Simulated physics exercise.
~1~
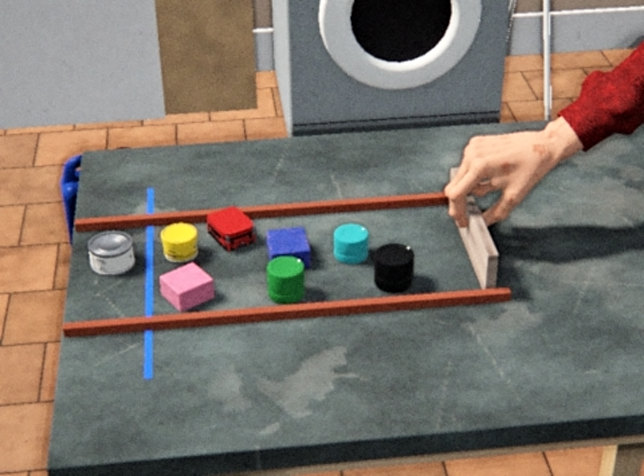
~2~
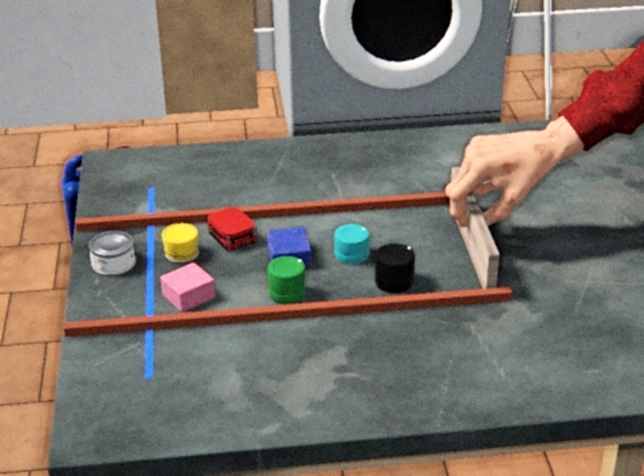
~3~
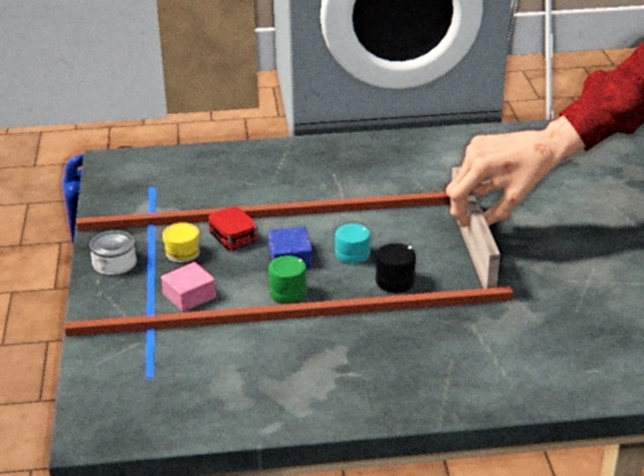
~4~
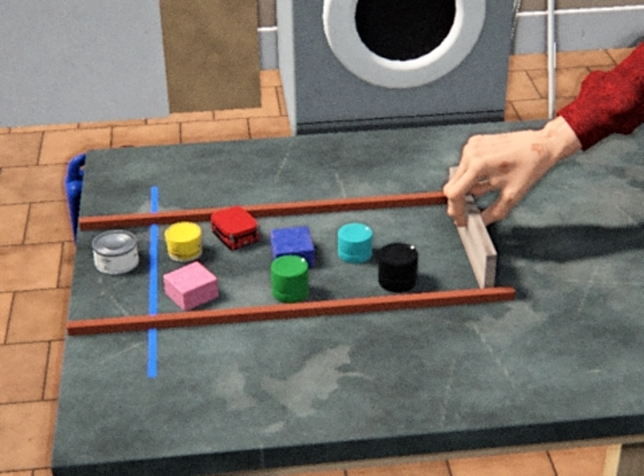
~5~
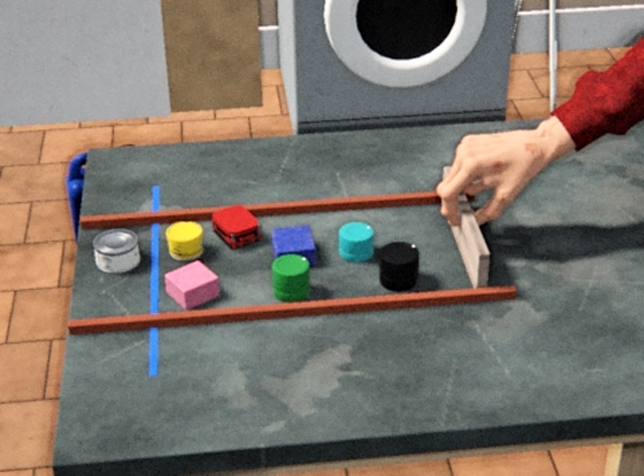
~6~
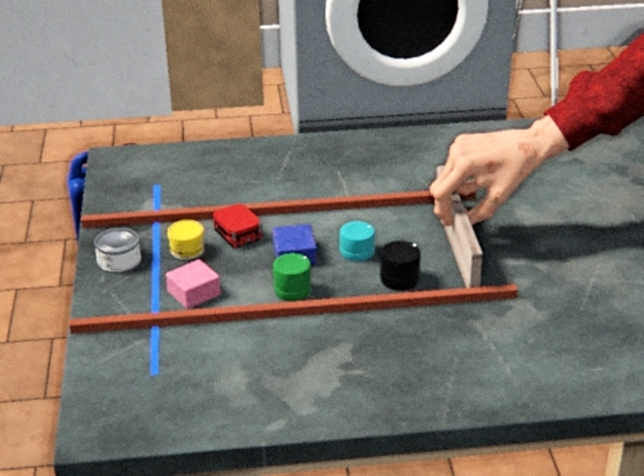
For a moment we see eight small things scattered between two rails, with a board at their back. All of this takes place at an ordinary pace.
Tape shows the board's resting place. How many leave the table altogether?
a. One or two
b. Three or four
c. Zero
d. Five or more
One or two (a).
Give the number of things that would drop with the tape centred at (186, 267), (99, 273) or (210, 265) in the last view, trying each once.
In order, 0, 5 and 0.
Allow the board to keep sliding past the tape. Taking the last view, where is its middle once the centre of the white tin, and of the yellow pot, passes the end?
Points: About (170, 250) and about (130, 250).
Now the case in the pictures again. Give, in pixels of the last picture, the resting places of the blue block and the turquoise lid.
In the last picture they sit at about (109, 253) and about (138, 261).
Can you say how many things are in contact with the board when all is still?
Contact count: 3.
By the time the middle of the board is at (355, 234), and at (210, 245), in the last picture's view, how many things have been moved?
At first I count 2, and then 8.
Soon after, none off yet; white tin at rest near (118, 250); yellow pot at rest near (186, 240); pink block at rest near (193, 284).
After that, none off yet; white tin at rest near (118, 250); yellow pot displaced a little near (171, 239); pink block displaced about its own width near (167, 284).
In the end, the number that fall off is one or two; gone, white tin.
